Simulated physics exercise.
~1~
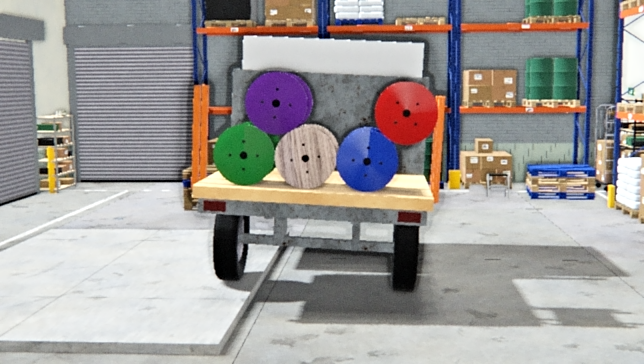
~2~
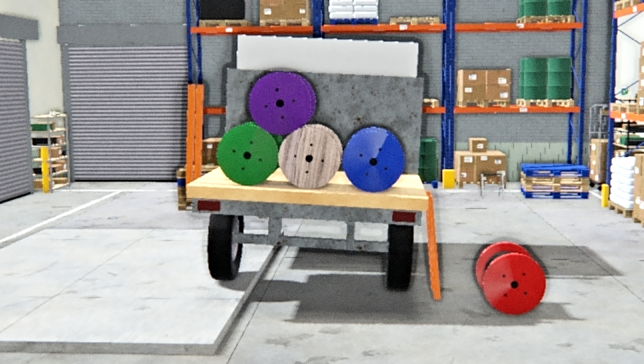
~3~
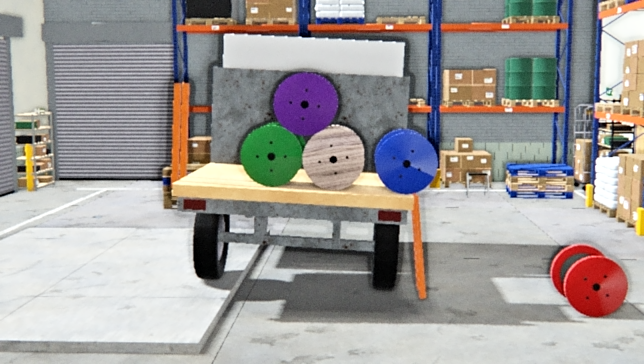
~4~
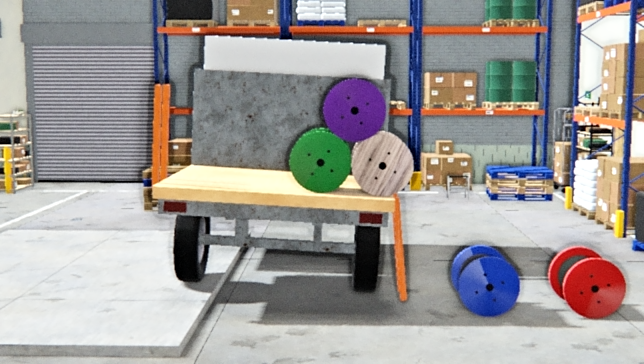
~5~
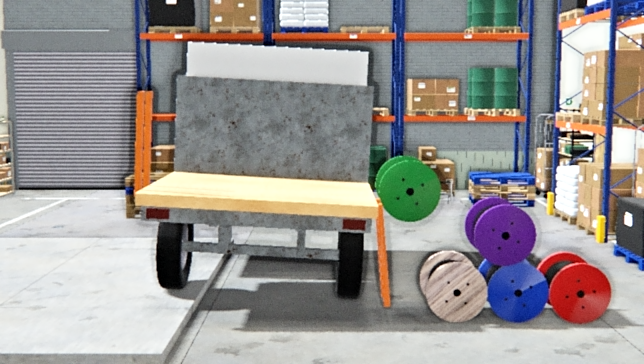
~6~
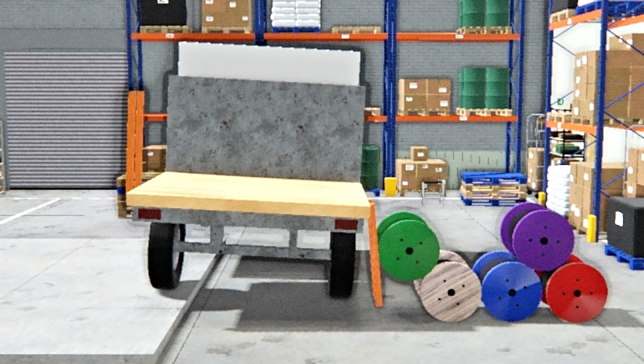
In a warehouse, five stacked cable reels roll off a flatbed's right side onto the floor.
